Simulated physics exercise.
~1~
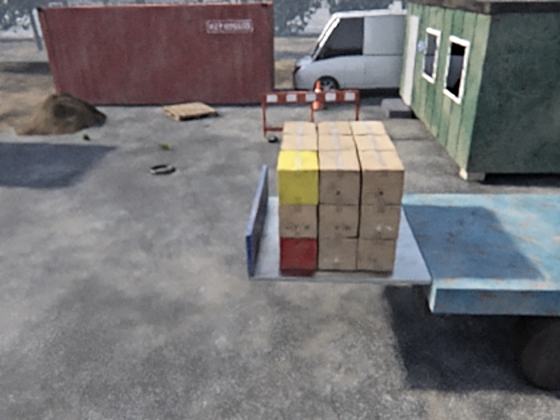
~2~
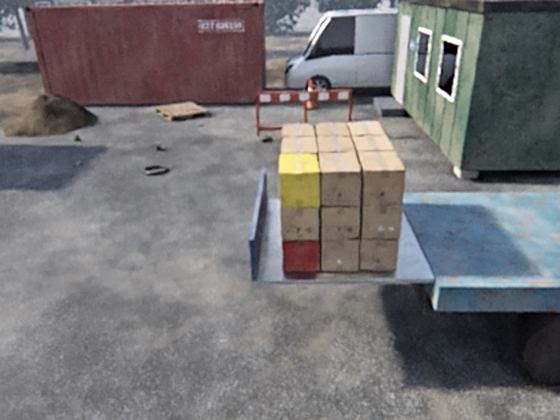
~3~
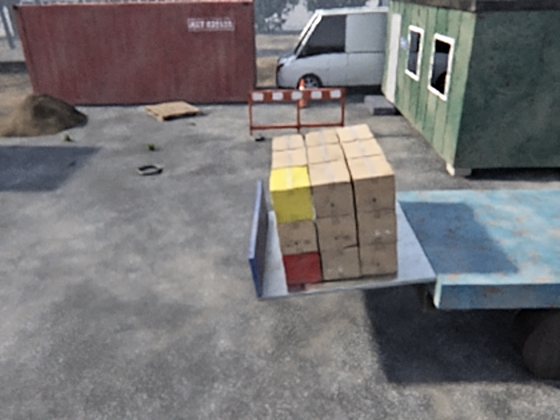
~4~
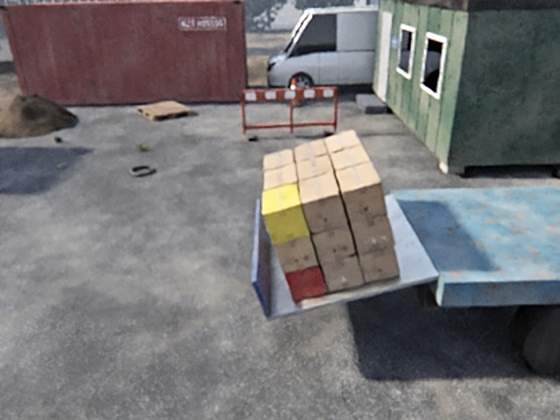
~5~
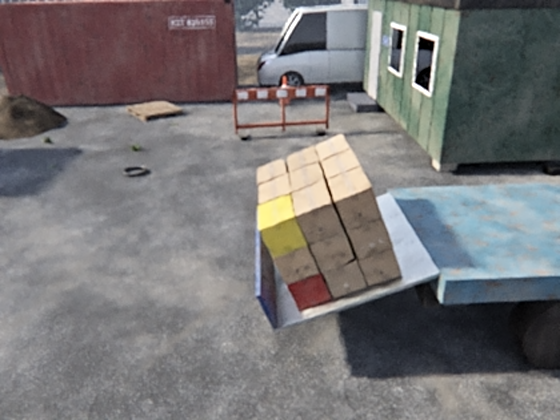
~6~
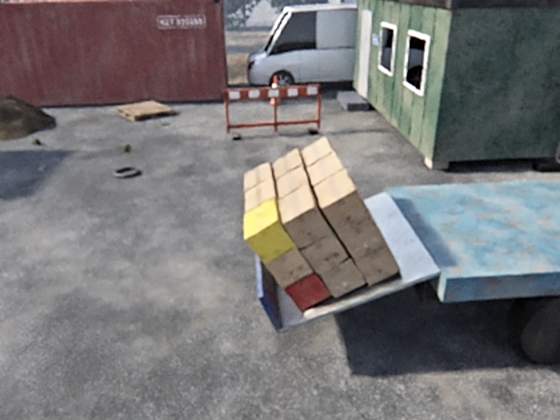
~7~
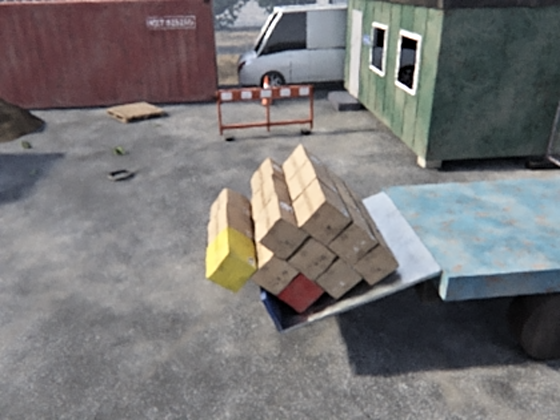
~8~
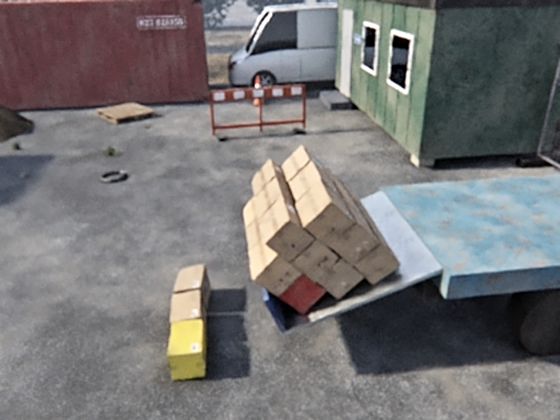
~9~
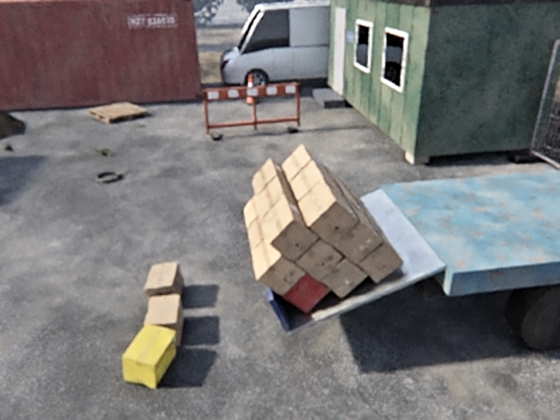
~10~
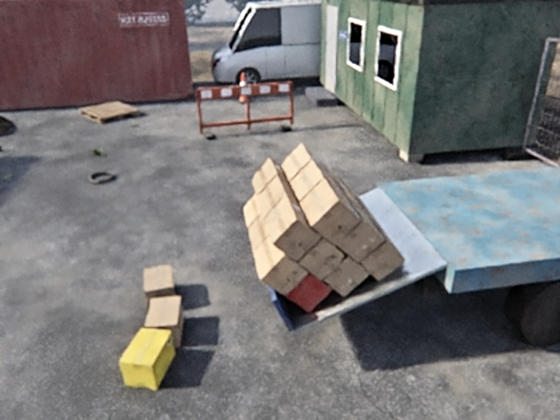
A stack of cartons slides down a tilting platform, and three tumble onto the ground.
